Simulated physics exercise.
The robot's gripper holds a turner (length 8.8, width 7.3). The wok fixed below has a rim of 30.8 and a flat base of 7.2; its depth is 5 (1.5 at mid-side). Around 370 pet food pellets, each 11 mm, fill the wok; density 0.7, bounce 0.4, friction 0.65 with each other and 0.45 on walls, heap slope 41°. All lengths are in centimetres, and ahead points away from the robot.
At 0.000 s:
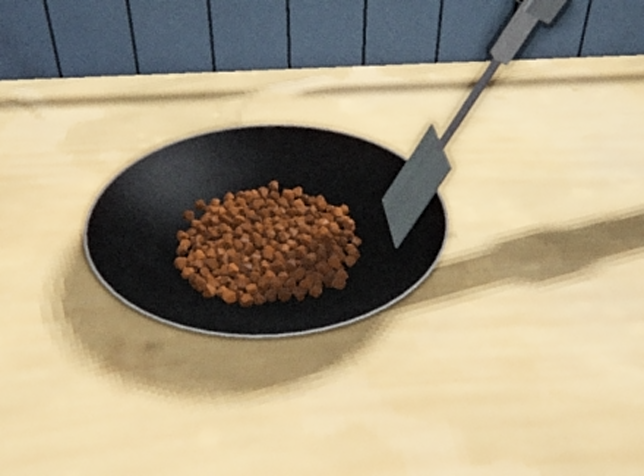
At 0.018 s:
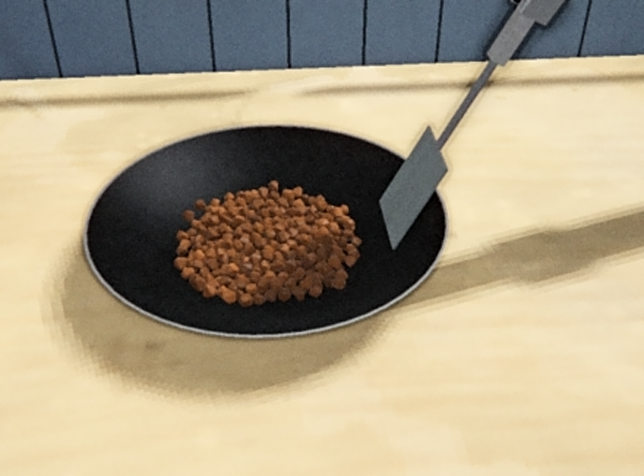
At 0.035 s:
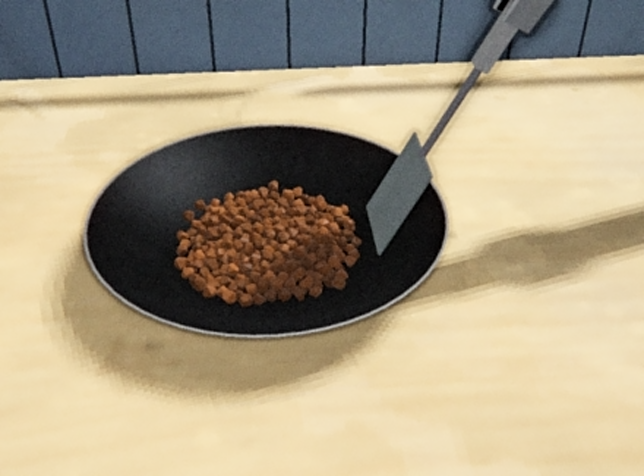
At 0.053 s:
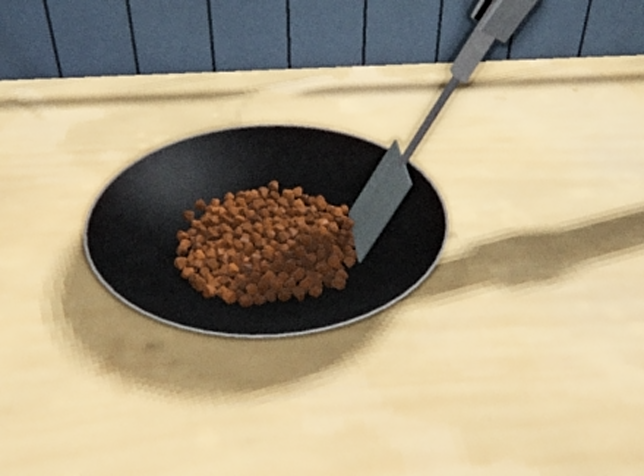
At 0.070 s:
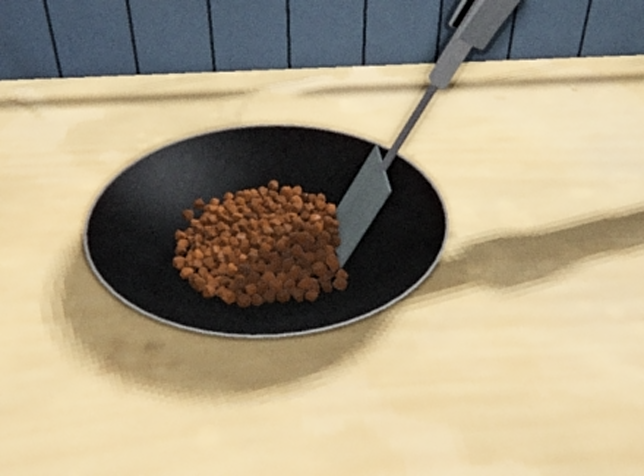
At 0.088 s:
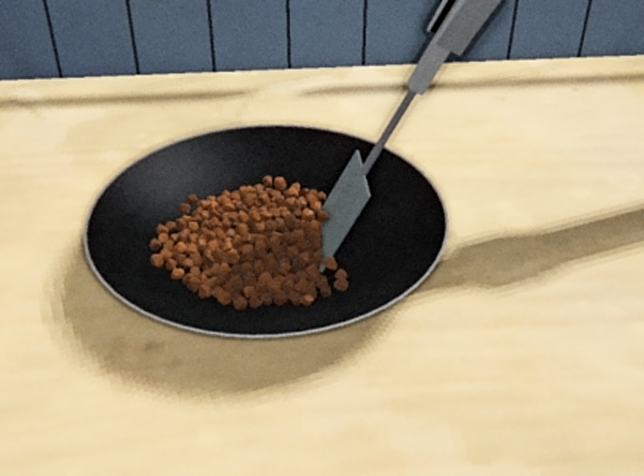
In a black wok, a gray turner moves left and pushes the brown pellets leftward.
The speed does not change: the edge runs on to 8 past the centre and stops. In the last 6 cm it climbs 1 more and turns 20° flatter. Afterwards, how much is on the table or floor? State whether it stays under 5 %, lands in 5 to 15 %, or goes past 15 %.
It goes past 15 %.
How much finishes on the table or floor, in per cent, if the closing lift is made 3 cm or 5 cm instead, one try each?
Some 15 and 15 per cent.
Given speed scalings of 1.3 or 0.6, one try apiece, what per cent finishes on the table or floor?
I'd expect close to 25 and then close to 10 percent.
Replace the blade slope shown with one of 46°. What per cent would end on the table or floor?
Around 20 in a hundred.
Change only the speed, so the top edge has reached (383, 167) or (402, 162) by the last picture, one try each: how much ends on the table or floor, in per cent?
About 15 and 5 percent.
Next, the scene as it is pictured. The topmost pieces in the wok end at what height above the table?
Height at the end: Around 6.0 cm.
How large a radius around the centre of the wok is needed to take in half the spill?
Roughly 22 cm from the middle.
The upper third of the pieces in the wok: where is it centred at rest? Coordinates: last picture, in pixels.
Close to pixel (140, 229).
After 0.13 s, sloping 63°, highest piece 6 above the table; 373 in the wok.
After 0.17 s, sloping 56°, highest piece 6 above the table; 372 in the wok, 1 on the blade or in flight.
After 0.40 s, sloping 43°, highest piece 7 above the table; 298 in the wok, 66 on the table or floor, 9 on the blade or in flight.
After 1.45 s, sloping 43°, highest piece 6 above the table; 297 in the wok, 76 on the table or floor.
At rest, 297 in the wok, 76 on the table or floor. That is 20 % on the table or floor.
